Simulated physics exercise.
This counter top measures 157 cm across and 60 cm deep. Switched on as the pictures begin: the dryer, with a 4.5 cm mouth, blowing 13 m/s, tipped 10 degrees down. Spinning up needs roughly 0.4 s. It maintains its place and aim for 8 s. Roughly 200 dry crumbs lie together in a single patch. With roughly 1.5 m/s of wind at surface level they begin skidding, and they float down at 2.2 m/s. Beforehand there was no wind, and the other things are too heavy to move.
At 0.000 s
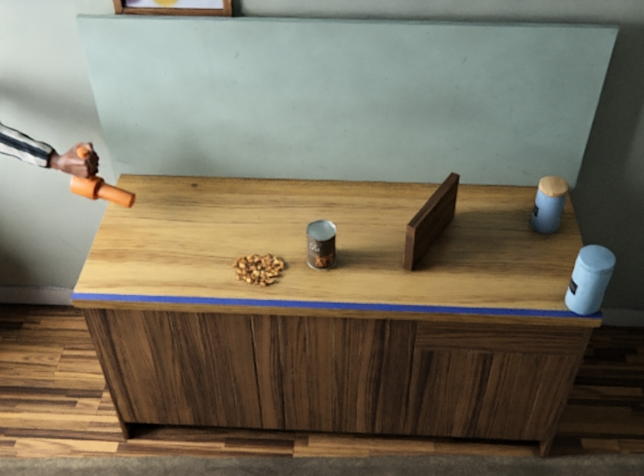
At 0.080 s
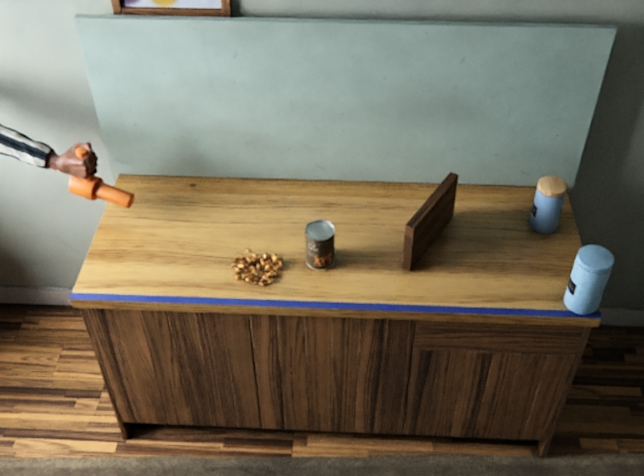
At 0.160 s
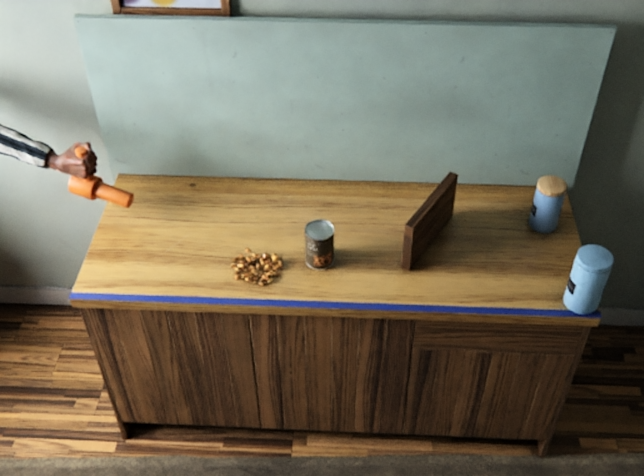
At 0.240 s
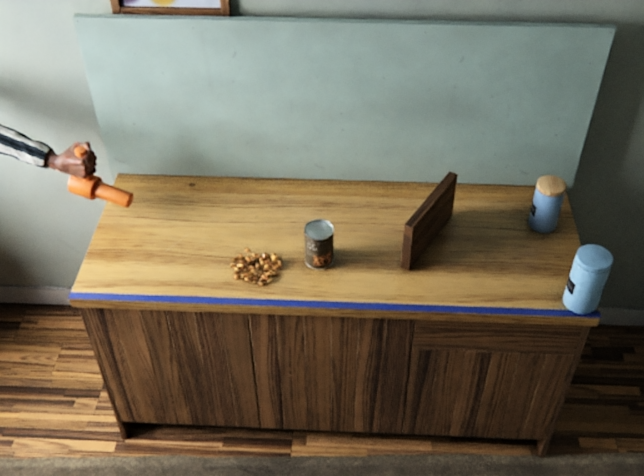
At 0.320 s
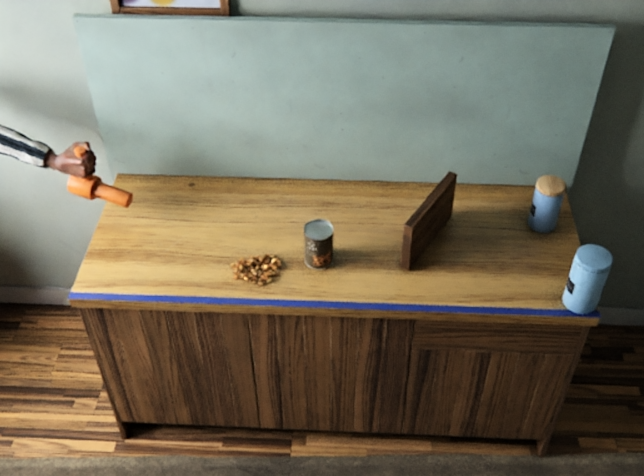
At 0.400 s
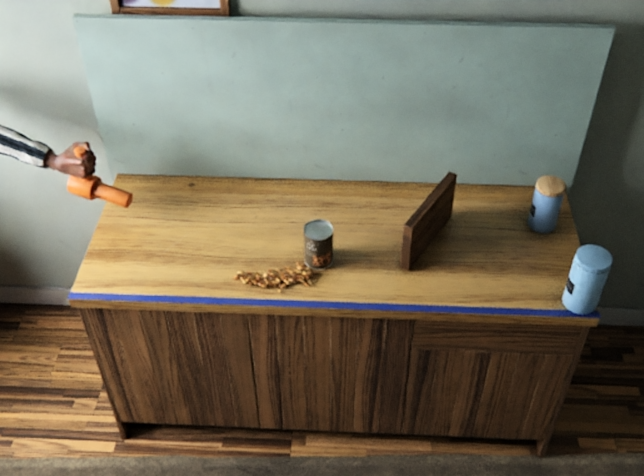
To begin with, a hand at the left points an orange dryer over a wooden counter, where a small patch of dry crumbs lies still beside a tin, a board and two blue containers. Then a few crumbs shift, and finally most slide rightward, stretching the patch toward the tin.
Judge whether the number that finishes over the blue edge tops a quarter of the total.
Over a quarter escapes that way.
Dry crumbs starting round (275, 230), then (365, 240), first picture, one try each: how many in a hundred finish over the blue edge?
Near 2 % for the first and near 10 % for the second.
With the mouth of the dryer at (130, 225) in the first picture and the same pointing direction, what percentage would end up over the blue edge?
Near 60 per cent.
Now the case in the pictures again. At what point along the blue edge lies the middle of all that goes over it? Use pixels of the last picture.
Close to pixel (329, 308).
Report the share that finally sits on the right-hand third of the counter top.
About 0 percent.
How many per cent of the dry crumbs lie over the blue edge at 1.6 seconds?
About 100 per cent.
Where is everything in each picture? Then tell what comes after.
The middle of the dry crumbs is near (260, 269), none has stirred yet and the mouth of the dryer is at (132, 201), in the first picture.
The middle of the dry crumbs is near (258, 268), none has stirred yet and the blue edge is centred on (332, 309), in the second picture.
The middle of the dry crumbs is near (258, 268), none has stirred yet, the top of a tin is at (319, 229) and the top of a board is at (432, 199), in the third picture.
The middle of the dry crumbs is near (257, 267) and none has stirred yet, in the fourth picture.
The middle of the dry crumbs is near (257, 268), the farthest in sight from the dryer is at (276, 275) and about 10 % have left their places, in the fifth picture.
The middle of the dry crumbs is near (276, 280), the farthest in sight from the dryer is at (315, 280) and about 80 % have left their places, in the sixth picture.
After 1.6 s, 0 % are on the move or not yet settled, 100 % are over the blue edge.
After 2.6 s, 0 % are on the move or not yet settled, 100 % are over the blue edge.
After 4.4 s, 0 % are on the move or not yet settled, 100 % are over the blue edge.
After 8.0 s, at the end, 100 % are over the blue edge.
